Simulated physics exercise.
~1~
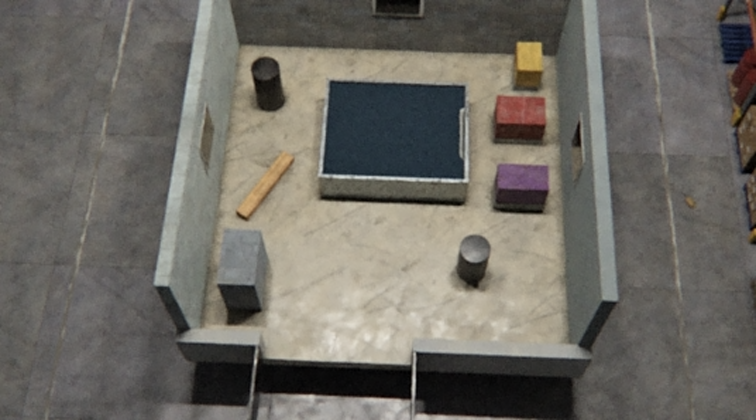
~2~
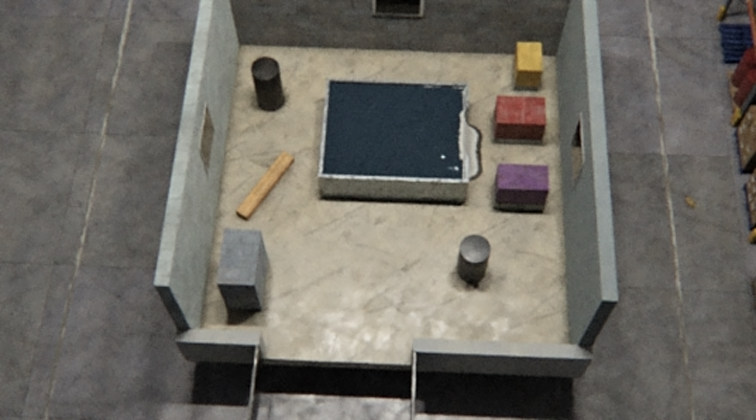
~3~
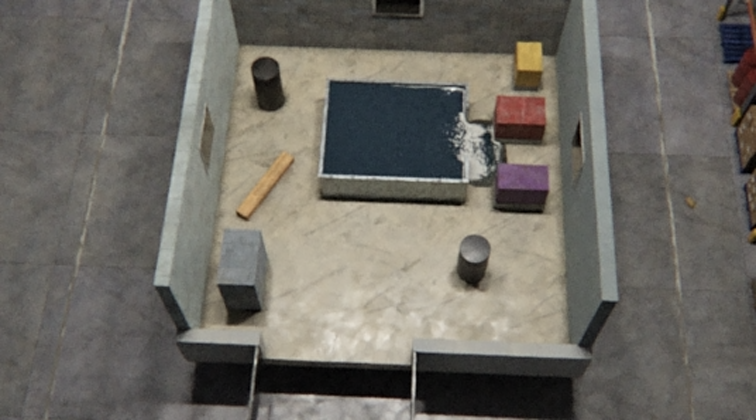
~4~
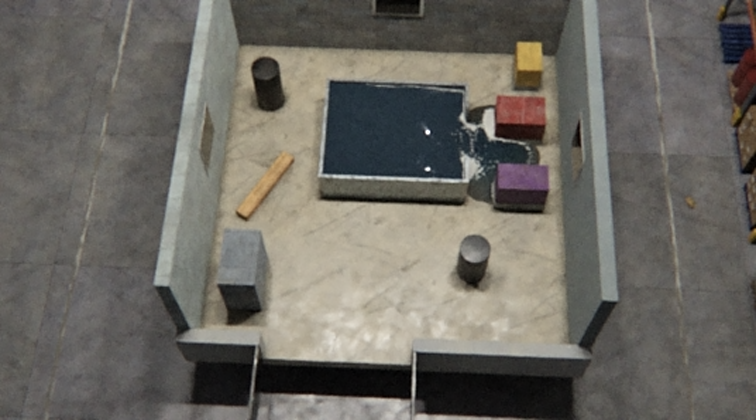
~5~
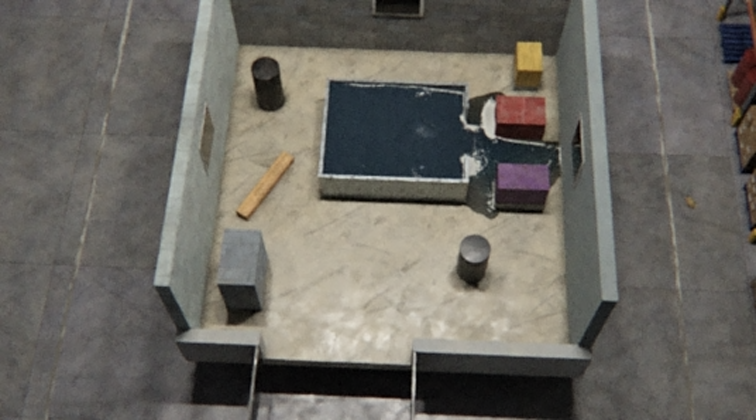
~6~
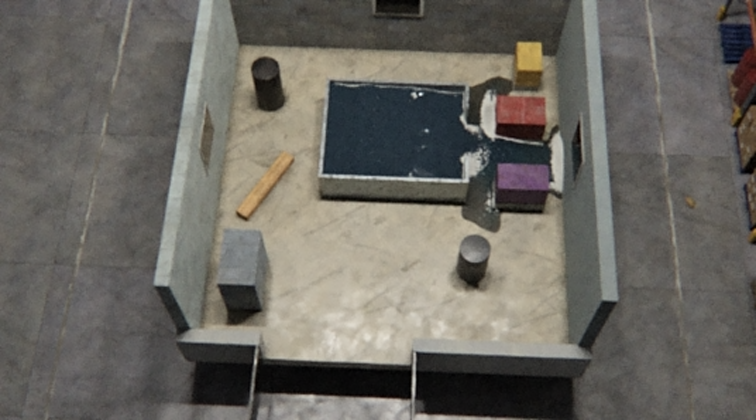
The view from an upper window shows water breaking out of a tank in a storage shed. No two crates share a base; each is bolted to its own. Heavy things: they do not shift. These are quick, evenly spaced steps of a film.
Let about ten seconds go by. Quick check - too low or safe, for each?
Red crate too low; purple crate too low; yellow crate too low.
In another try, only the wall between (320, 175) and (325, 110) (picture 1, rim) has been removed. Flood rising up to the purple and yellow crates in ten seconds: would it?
In that case the purple one is never flooded and the yellow one is flooded.
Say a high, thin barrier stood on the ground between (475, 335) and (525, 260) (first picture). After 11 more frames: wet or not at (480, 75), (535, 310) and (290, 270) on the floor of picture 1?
In that order: Awash, flooded, clear.
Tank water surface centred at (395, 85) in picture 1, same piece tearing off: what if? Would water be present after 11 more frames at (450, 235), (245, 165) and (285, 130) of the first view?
Results in order - swamped, left untouched, left untouched.
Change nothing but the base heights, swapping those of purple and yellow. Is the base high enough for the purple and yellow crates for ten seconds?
Well, purple is inundated and yellow is inundated then.
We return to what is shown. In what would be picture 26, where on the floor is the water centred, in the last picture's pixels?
I'd point to (445, 155).
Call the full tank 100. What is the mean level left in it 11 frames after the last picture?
That would be roughly 64 per cent.
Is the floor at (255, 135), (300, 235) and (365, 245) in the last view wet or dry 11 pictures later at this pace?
Status per point, in sequence: Unwetted, then unwetted, then unwetted.
A moment on, water covers 20 % of the floor; the red crate water round its plinth, the purple crate water round its plinth, the yellow crate water round its plinth.
Next, water covers 35 % of the floor; the red crate water round its plinth, the purple crate water round its plinth, the yellow crate water round its plinth.
Then, water covers 50 % of the floor; the red crate water round its plinth, the purple crate water round its plinth, the yellow crate water round its plinth.
Later, water covers 85 % of the floor; the red crate water round its plinth, the purple crate water round its plinth, the yellow crate water round its plinth.
In the end, water covers 100 % of the floor; the red crate was topped, the purple crate was topped, the yellow crate was topped.
